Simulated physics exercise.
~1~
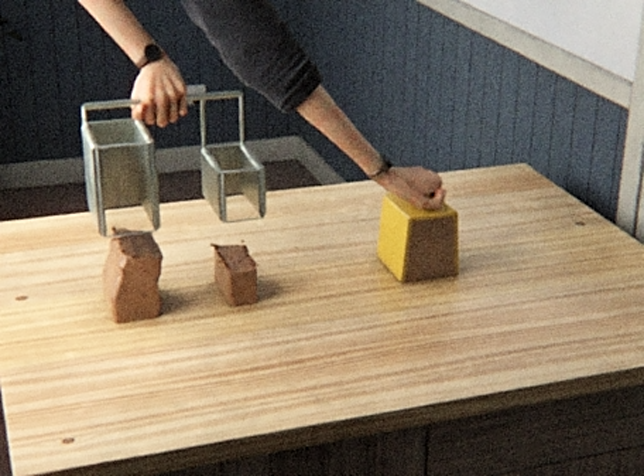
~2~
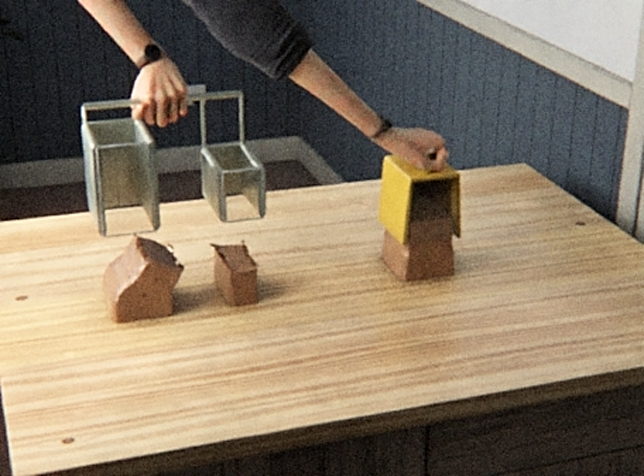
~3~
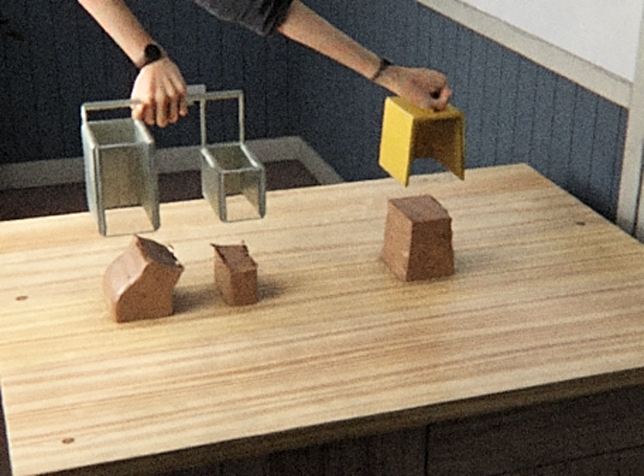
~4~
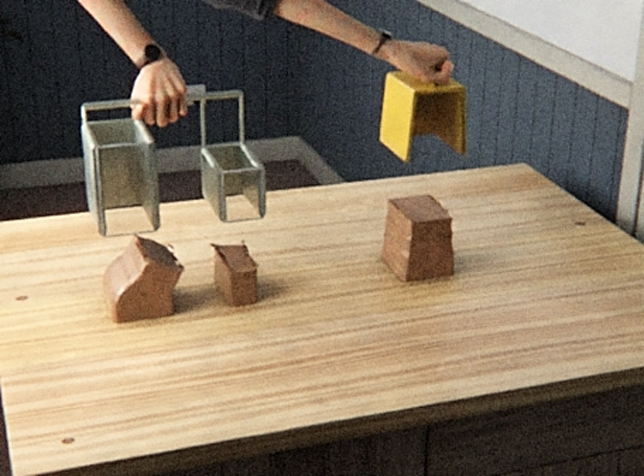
A hand lifts a yellow tin straight up, leaving a tall brown clay block standing.
